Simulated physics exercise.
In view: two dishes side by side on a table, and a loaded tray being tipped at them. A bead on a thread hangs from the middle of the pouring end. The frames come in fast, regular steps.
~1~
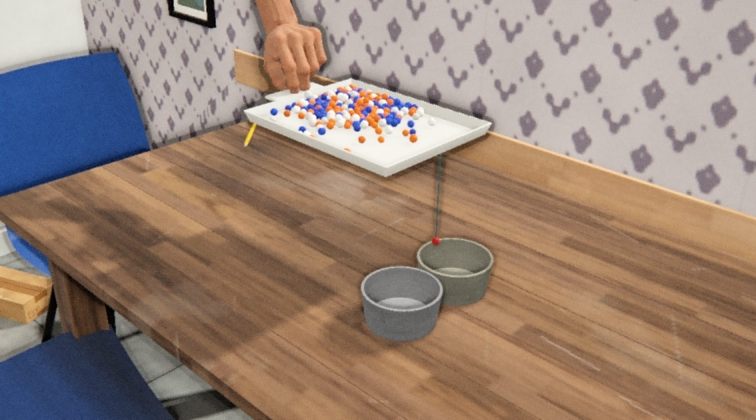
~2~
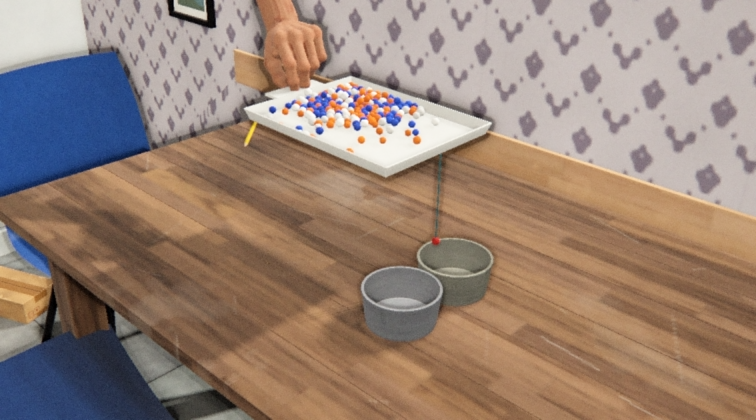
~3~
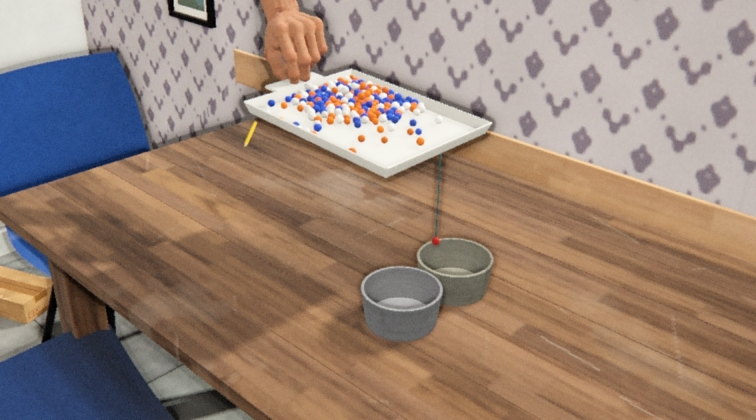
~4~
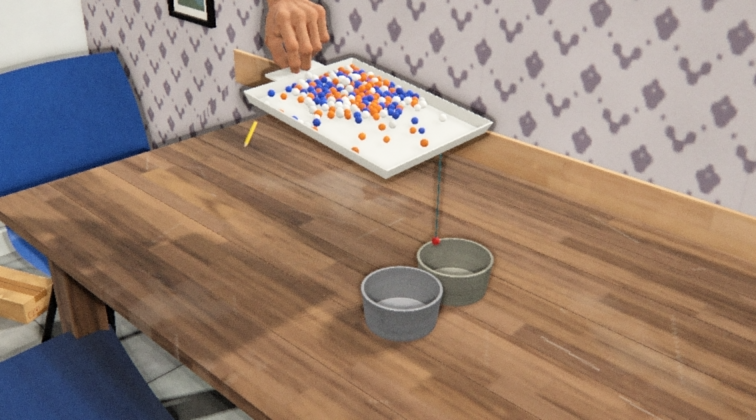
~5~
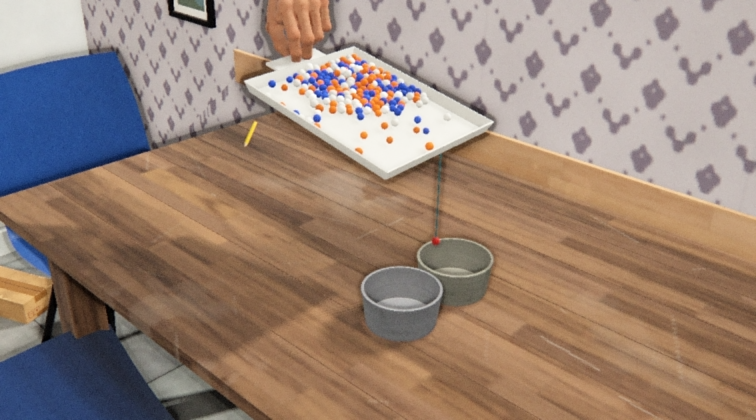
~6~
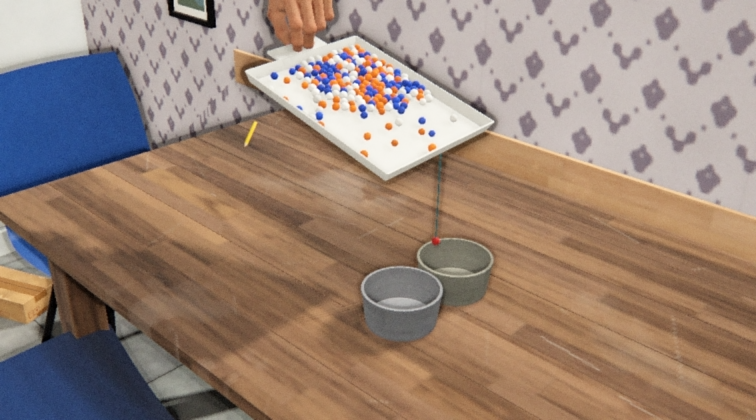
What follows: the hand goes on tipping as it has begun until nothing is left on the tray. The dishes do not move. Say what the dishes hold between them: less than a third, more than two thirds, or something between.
Caught overall: Between a third and two thirds.
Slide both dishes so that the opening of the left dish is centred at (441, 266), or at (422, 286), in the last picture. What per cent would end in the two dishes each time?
Near 30 % and 60 %.
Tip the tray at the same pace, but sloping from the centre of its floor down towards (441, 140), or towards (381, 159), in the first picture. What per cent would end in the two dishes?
Roughly 10 per cent, and 70 per cent.
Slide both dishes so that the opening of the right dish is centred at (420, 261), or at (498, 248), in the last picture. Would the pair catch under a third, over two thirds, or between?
First below one third, then between a third and two thirds.
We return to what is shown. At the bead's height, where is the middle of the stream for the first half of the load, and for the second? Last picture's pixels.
First near (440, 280), later near (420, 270).
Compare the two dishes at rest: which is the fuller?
That is the left one.
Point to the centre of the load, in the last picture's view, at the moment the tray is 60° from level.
Around (427, 234).
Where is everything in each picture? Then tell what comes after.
The first frame shows corners of the pouring end near (386, 164) and (486, 123), level; middle of the load near (355, 108), round plastic beads; left dish near (431, 317); right dish near (484, 283); bead on its thread near (436, 241).
The second frame shows corners of the pouring end near (386, 165) and (486, 123), level; middle of the load near (355, 106).
The third frame shows corners of the pouring end near (386, 166) and (486, 122), tipped barely, lowest at the left corner; middle of the load near (352, 102), a little on the move.
The fourth frame shows corners of the pouring end near (387, 167) and (487, 122), tipped a little, lowest at the left corner; middle of the load near (352, 96), a little on the move.
The fifth frame shows corners of the pouring end near (387, 168) and (487, 121), tipped a little, lowest at the left corner; middle of the load near (354, 89), near a quarter on the move.
The sixth frame shows corners of the pouring end near (388, 170) and (488, 121), tipped clearly, lowest at the left corner; middle of the load near (361, 80), the bulk on the move; left dish near (431, 317); right dish near (484, 283).
Shortly afterwards, tray tipped steeply; near a third on the tray; a little in the left dish; a little in the right dish; near a quarter outside both; near a quarter in the air.
Next, tray tipped past a quarter turn; near a third in the left dish; a little in the right dish; near half outside both; only a few in the air.
Some moments later, tray tipped past a quarter turn; near a third in the left dish; a little in the right dish; near half outside both.
In the end, tray tipped past a quarter turn; near a third in the left dish; a little in the right dish; near half outside both.
